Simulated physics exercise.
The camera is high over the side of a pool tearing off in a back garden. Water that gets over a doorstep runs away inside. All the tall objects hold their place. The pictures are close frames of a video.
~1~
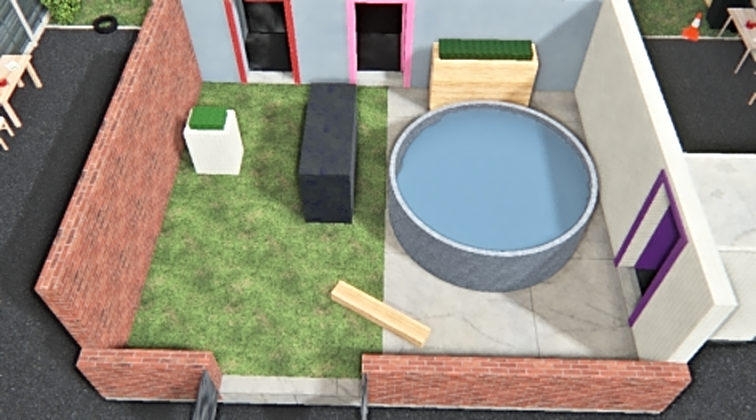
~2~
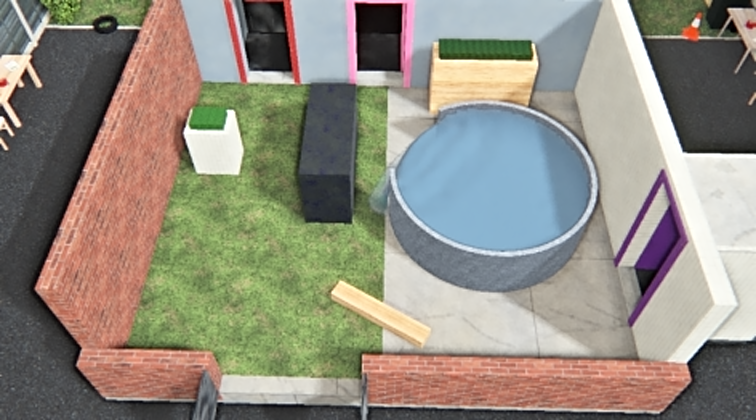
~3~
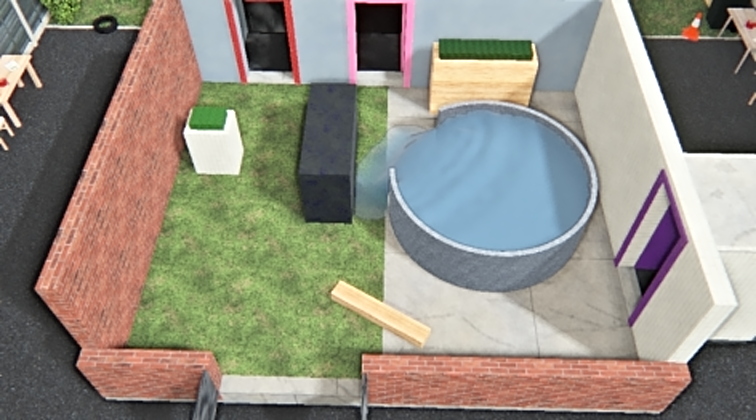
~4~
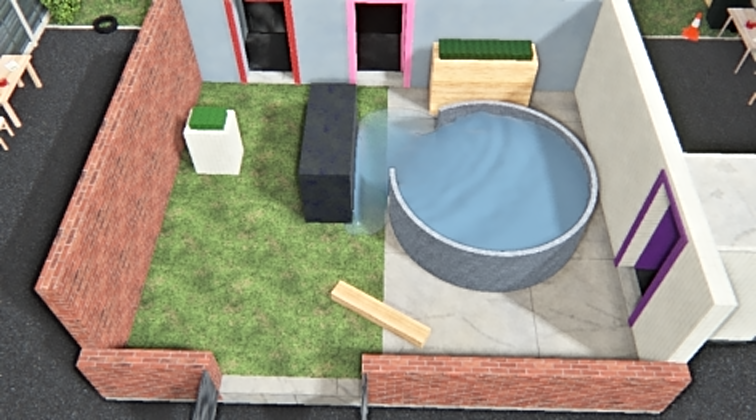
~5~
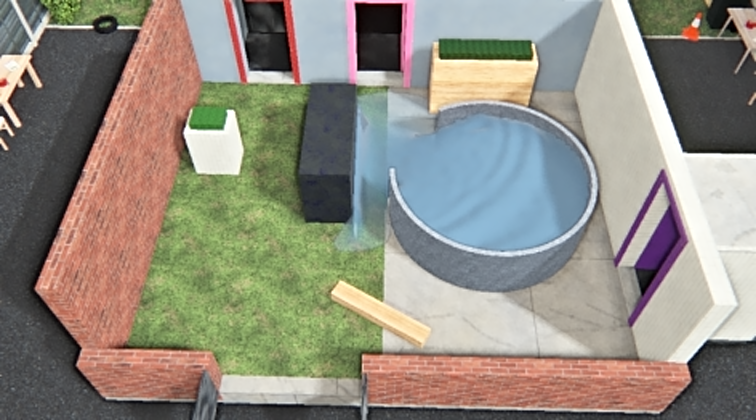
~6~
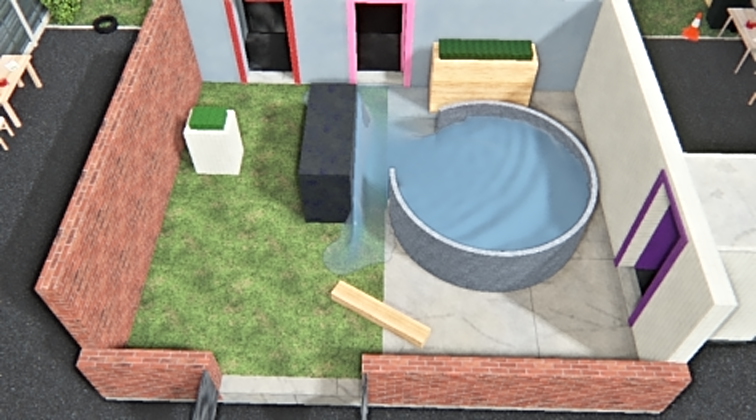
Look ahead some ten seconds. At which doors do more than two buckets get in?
One by one: The purple door lets in a lot; the red door lets in a lot; the pink door lets in a lot.
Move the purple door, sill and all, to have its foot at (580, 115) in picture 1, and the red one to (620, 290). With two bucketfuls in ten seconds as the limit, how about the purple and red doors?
The purple one takes more; the red one is over.
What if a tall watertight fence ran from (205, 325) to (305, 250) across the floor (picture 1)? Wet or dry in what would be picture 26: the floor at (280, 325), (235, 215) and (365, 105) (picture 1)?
As listed: Flooded, no water, covered.
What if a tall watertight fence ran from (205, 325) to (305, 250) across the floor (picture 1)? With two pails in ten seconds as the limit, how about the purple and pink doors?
The purple one passes that mark, the pink one floods.
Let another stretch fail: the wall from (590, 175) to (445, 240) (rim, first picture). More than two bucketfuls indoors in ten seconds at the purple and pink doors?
Then: Purple door floods, pink door is under.
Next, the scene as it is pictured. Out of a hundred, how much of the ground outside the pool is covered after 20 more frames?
Some 80 per cent.
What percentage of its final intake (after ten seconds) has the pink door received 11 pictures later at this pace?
I make it 40 per cent.
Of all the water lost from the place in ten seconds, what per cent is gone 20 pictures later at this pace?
About 45 per cent.
A moment on, water covers 25 % of the floor; the purple door not reached, the red door wet at the sill, nothing in, the pink door far over two buckets in.
Next, water covers 45 % of the floor; the purple door not reached, the red door under two buckets in, the pink door far over two buckets in.
Then, water covers 80 % of the floor; the purple door not reached, the red door under two buckets in, the pink door far over two buckets in.
Later, water covers 100 % of the floor; the purple door over two buckets in, the red door over two buckets in, the pink door far over two buckets in.
In the end, water covers 100 % of the floor; the purple door far over two buckets in, the red door far over two buckets in, the pink door far over two buckets in.
